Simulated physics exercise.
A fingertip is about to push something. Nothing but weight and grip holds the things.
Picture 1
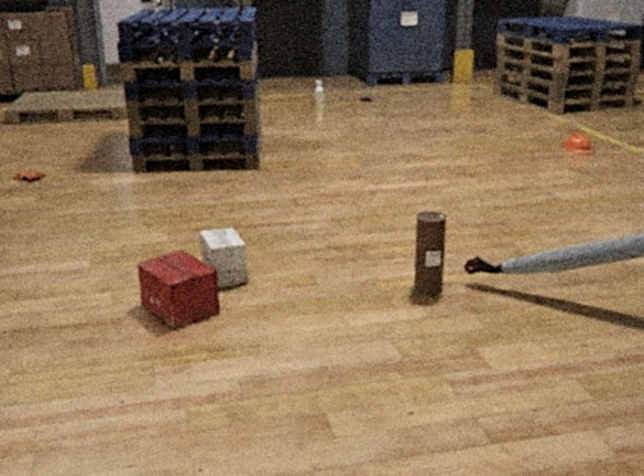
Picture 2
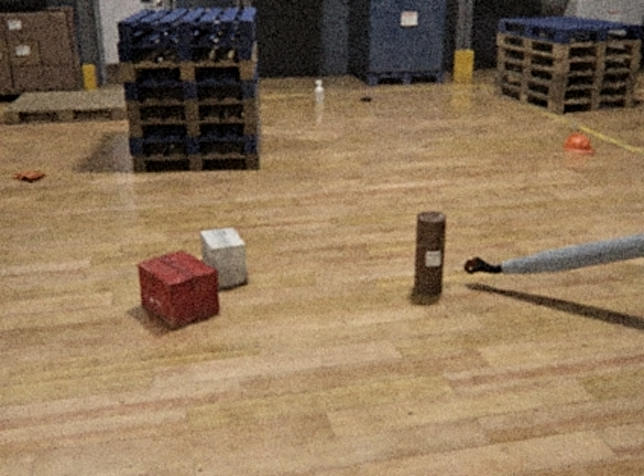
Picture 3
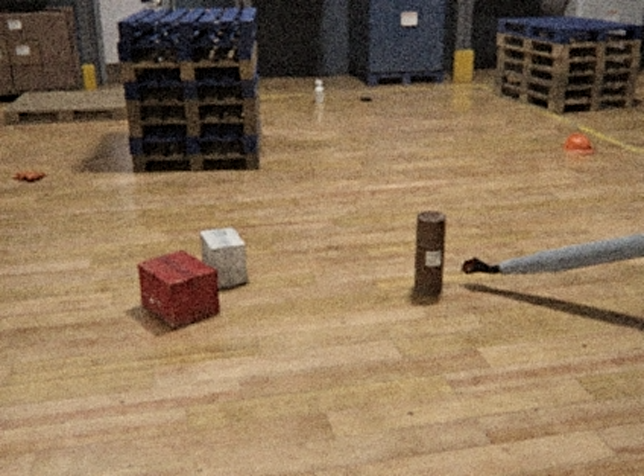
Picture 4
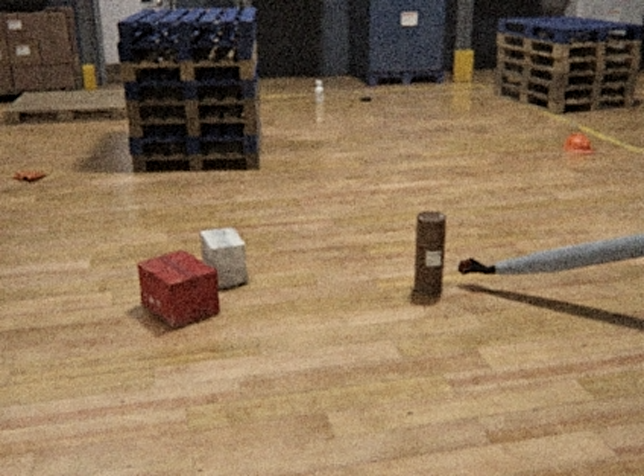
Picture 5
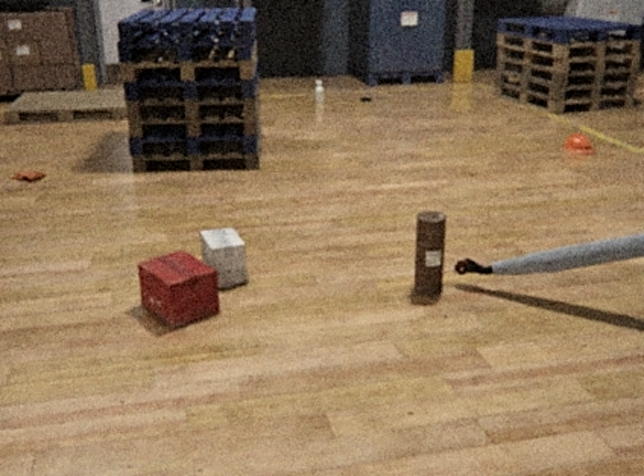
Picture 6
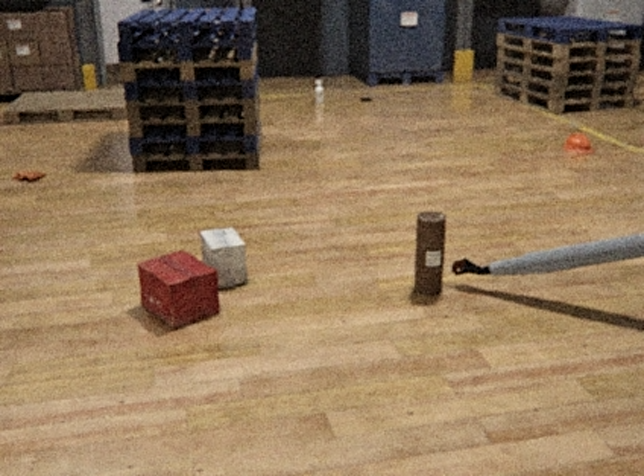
The clip shows a brown canister standing on a wooden floor, with a red box and a white box to its left, as a gray-sleeved arm with a dark tip moves slightly left toward the canister, which stays still.
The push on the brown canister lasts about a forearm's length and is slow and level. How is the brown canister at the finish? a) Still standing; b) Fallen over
Answer: A.
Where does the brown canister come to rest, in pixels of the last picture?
It finishes at around (366, 259).
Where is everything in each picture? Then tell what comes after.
Brown canister (430, 253), in the first frame.
Brown canister (430, 253), in the second frame.
Brown canister (430, 253), in the third frame.
Brown canister (430, 253), in the fourth frame.
Brown canister (430, 253), in the fifth frame.
Brown canister (430, 253), in the sixth frame.
Then, 0.50 s past the last view, brown canister displaced a little near (420, 254).
Then, 0.90 s past the last view, brown canister displaced about its own width near (404, 256).
Then, 1.30 s past the last view, brown canister displaced about its own width near (387, 257).
Then, 1.70 s past the last view, brown canister displaced well along near (370, 259).
Finally, moved from the start, brown canister. Final places as the last picture's camera would see them, brown canister near (366, 259).
